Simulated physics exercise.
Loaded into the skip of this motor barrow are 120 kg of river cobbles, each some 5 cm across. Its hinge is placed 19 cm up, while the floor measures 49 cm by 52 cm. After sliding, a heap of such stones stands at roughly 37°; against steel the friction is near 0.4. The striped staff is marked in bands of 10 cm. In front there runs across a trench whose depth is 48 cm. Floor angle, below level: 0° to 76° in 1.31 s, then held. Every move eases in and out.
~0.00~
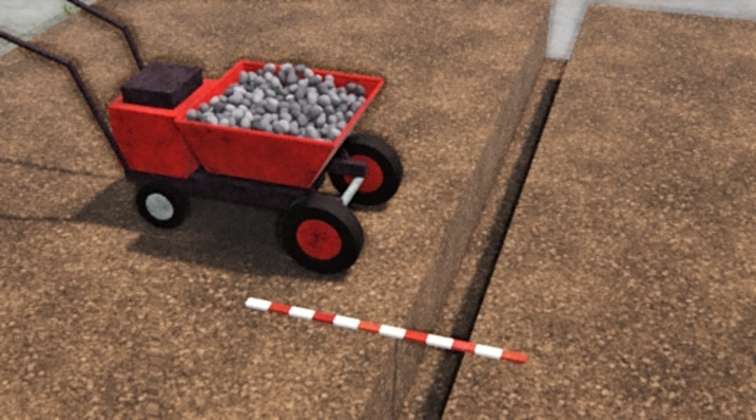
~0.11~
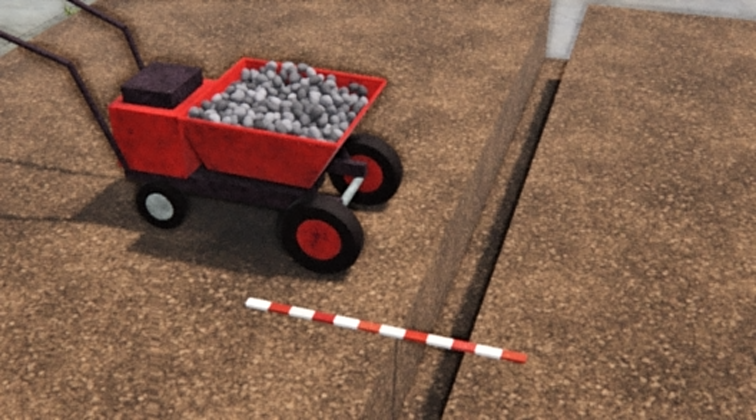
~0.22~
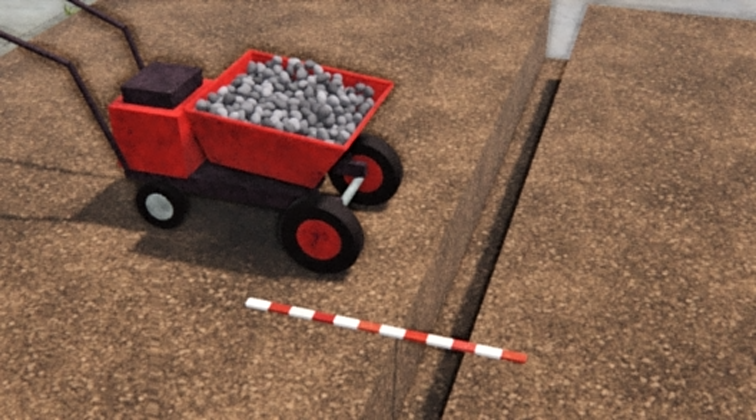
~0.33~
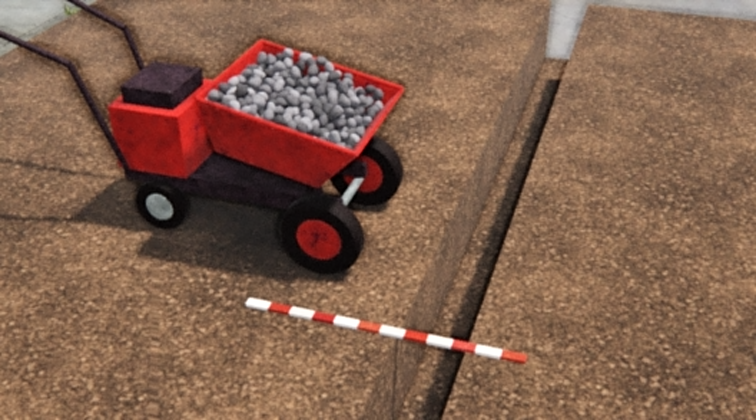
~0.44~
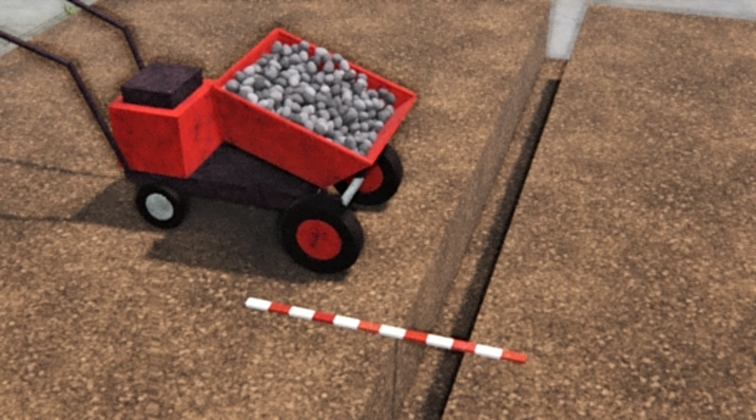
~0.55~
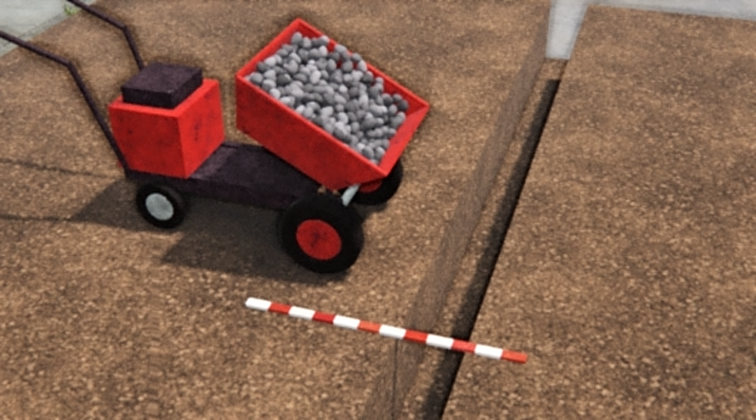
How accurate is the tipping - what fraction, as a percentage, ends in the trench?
Close to 74 in every hundred.
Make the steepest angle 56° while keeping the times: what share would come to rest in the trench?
Close to 35 per cent then.
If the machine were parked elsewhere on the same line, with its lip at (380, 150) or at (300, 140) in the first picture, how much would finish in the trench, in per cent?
30 and 95 %.
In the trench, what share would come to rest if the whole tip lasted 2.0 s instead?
Close to 80 percent, then.
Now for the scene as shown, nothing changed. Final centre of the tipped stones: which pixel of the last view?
Somewhere around (476, 320) in the last picture.
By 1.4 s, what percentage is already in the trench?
By that moment, roughly 35 per cent of the load.
After 1.0 s the floor is at 64°; 99 % in the skip, 1 % in the trench; the foremost stones are at (456, 206).
After 1.4 s the floor is at 76°; 47 % in the skip, 35 % in the trench, 18 % past the trench; the foremost stones are at (572, 272).
After 1.8 s the floor is at 76°; 21 % in the skip, 53 % in the trench, 27 % past the trench; the foremost stones are at (662, 271).
After 3.7 s the floor is at 76°; 0 % in the skip, 74 % in the trench, 26 % past the trench; the foremost stones are at (710, 283).
